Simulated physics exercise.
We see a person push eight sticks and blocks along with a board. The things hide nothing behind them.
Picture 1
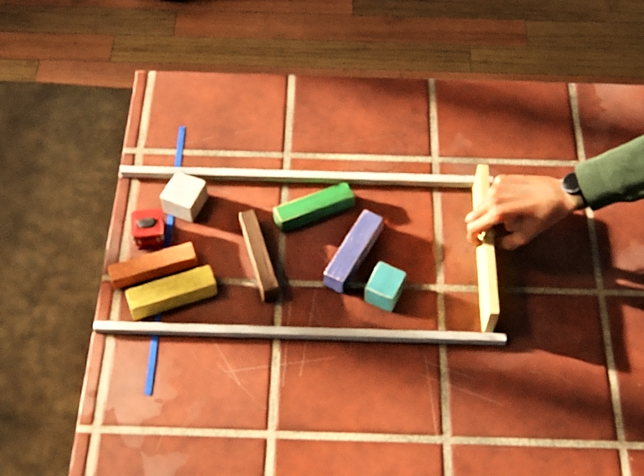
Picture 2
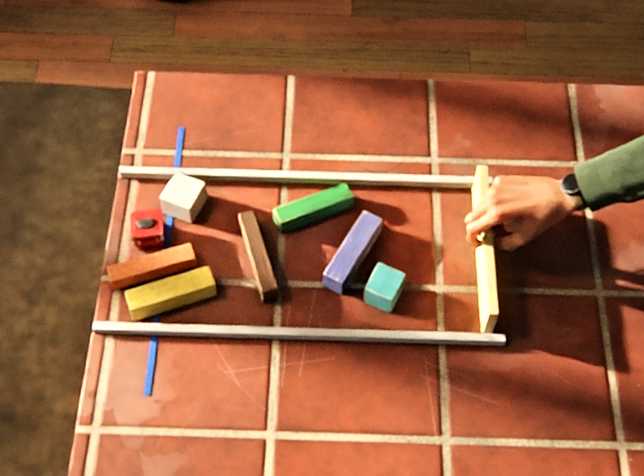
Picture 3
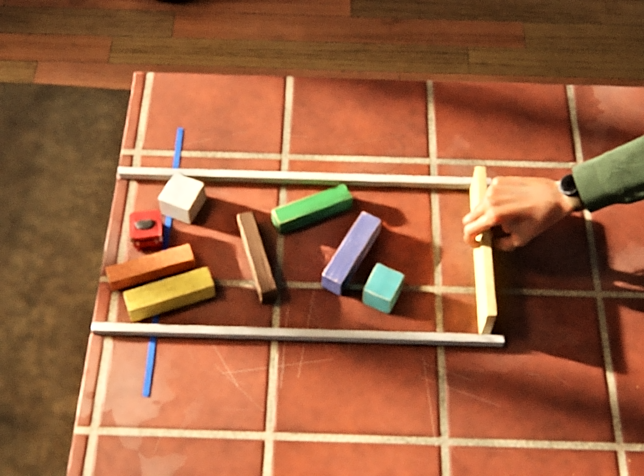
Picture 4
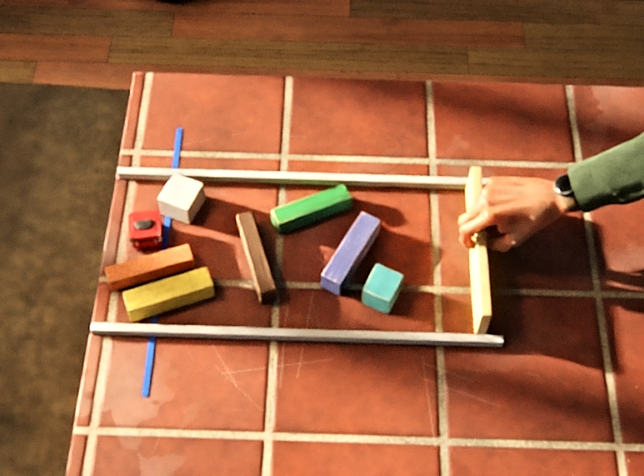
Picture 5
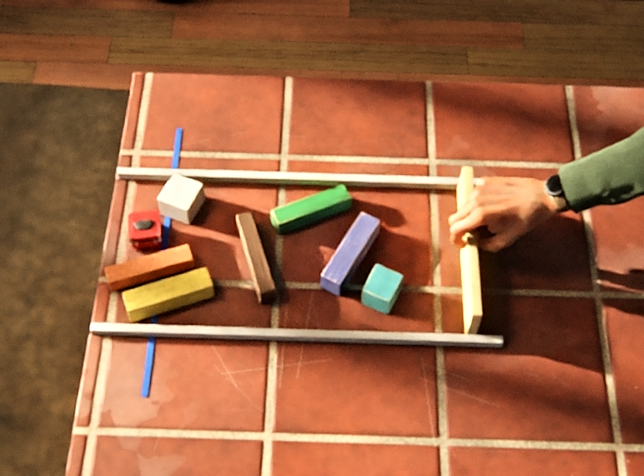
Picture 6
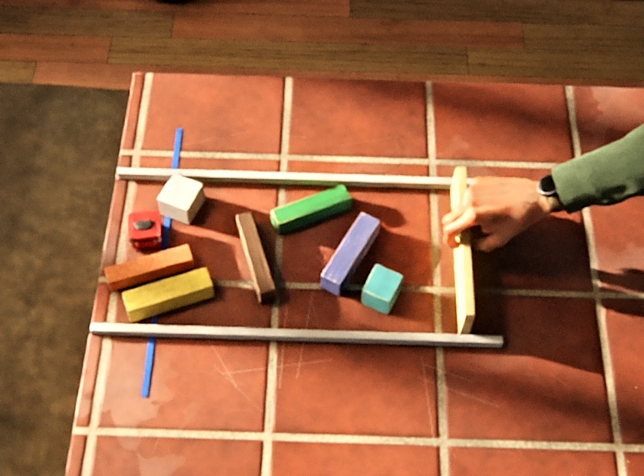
On a red tiled tabletop, between two pale rails, coloured sticks and blocks lie scattered near a blue strip of tape at the left. A hand in a green sleeve holds an upright board at the right, then slides it slightly leftward, while the pieces stay where they are, untouched by it.
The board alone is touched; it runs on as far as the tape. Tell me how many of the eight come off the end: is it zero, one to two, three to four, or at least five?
It is three to four.
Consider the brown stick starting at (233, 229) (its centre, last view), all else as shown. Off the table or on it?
I reckon from there it stays aboard.
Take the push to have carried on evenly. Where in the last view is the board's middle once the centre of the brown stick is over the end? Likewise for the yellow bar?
The middle is at (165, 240) when it's the brown stick, and at (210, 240) when it's the yellow bar.
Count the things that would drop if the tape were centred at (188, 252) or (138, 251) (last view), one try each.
Counts per try: 3; 5.
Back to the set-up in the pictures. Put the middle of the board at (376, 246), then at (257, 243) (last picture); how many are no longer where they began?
At the first point the count is 2, at the second it's 6.
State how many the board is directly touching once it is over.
It's 3.
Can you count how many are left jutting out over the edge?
Counting them gives 3.
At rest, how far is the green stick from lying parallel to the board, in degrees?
Some 35 degrees.
A little later, none off yet; red case at rest near (145, 231); orange bar at rest near (150, 268); yellow bar at rest near (169, 295).
Next, none off yet; red case shifted about its own width near (114, 234); orange bar shifted about its own width near (90, 274); yellow bar shifted about its own width near (93, 302).
When it is over, the number that fall off is three or four; down, yellow bar, orange bar and red case.
